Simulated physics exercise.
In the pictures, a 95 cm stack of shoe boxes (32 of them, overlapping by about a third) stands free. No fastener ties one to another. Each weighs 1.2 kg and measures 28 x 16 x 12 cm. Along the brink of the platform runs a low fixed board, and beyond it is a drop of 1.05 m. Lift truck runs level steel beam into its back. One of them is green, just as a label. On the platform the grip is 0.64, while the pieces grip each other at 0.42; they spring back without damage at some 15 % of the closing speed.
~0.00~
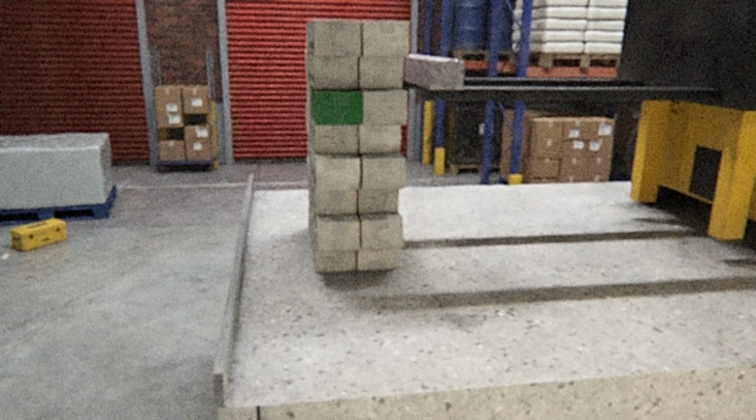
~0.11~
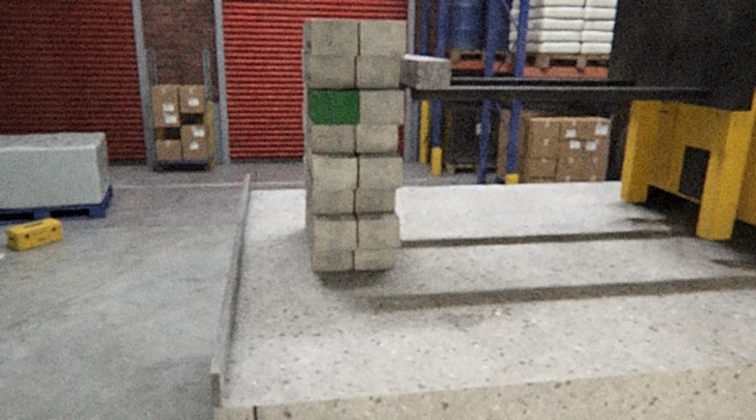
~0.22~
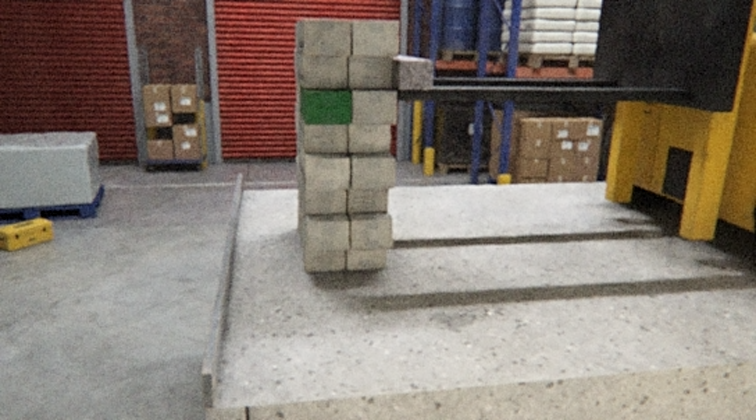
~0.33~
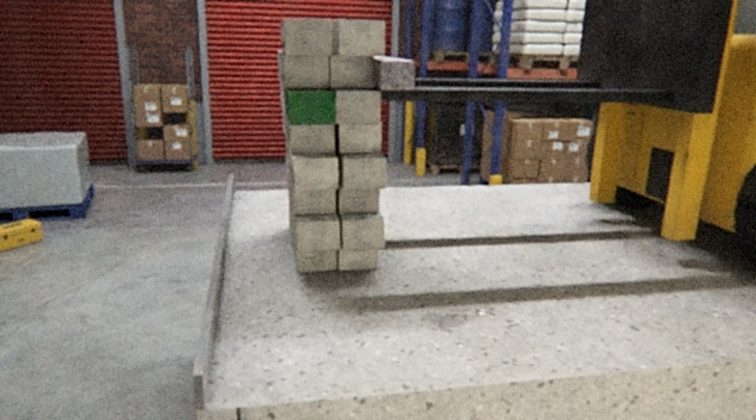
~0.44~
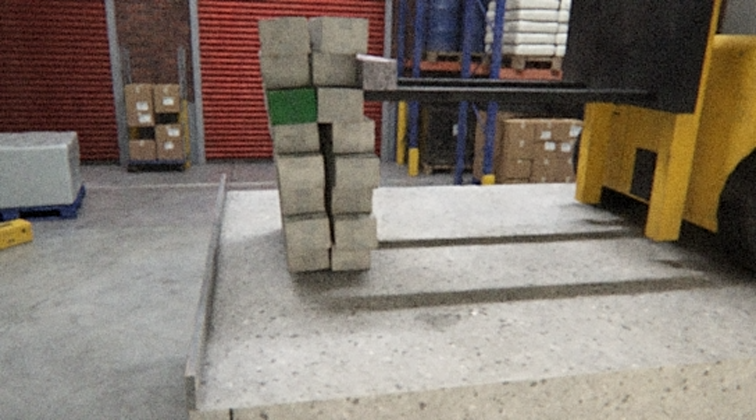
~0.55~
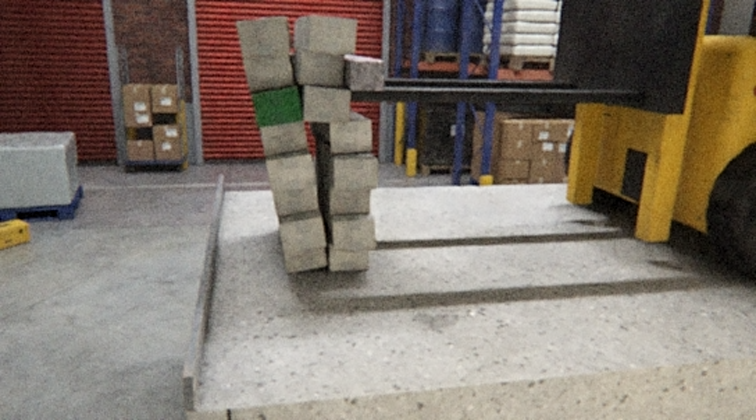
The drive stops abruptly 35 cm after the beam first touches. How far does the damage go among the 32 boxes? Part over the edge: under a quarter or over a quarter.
The damage reaches over one quarter of them.
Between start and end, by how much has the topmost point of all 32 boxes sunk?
48 cm.
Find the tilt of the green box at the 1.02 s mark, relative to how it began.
40°.
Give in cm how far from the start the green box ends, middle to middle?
I'd say the green one ends up around 200 cm away.
After 1.02 s, none of the 32 boxes over the edge, 26 disturbed; green box 39° from how it stood, 10 cm lower.
After 1.52 s, 13 of the 32 boxes over the edge; green box on its side.
In the end (2.4 s), 17 of the 32 boxes over the edge; green box on its side. That is 53 per cent.
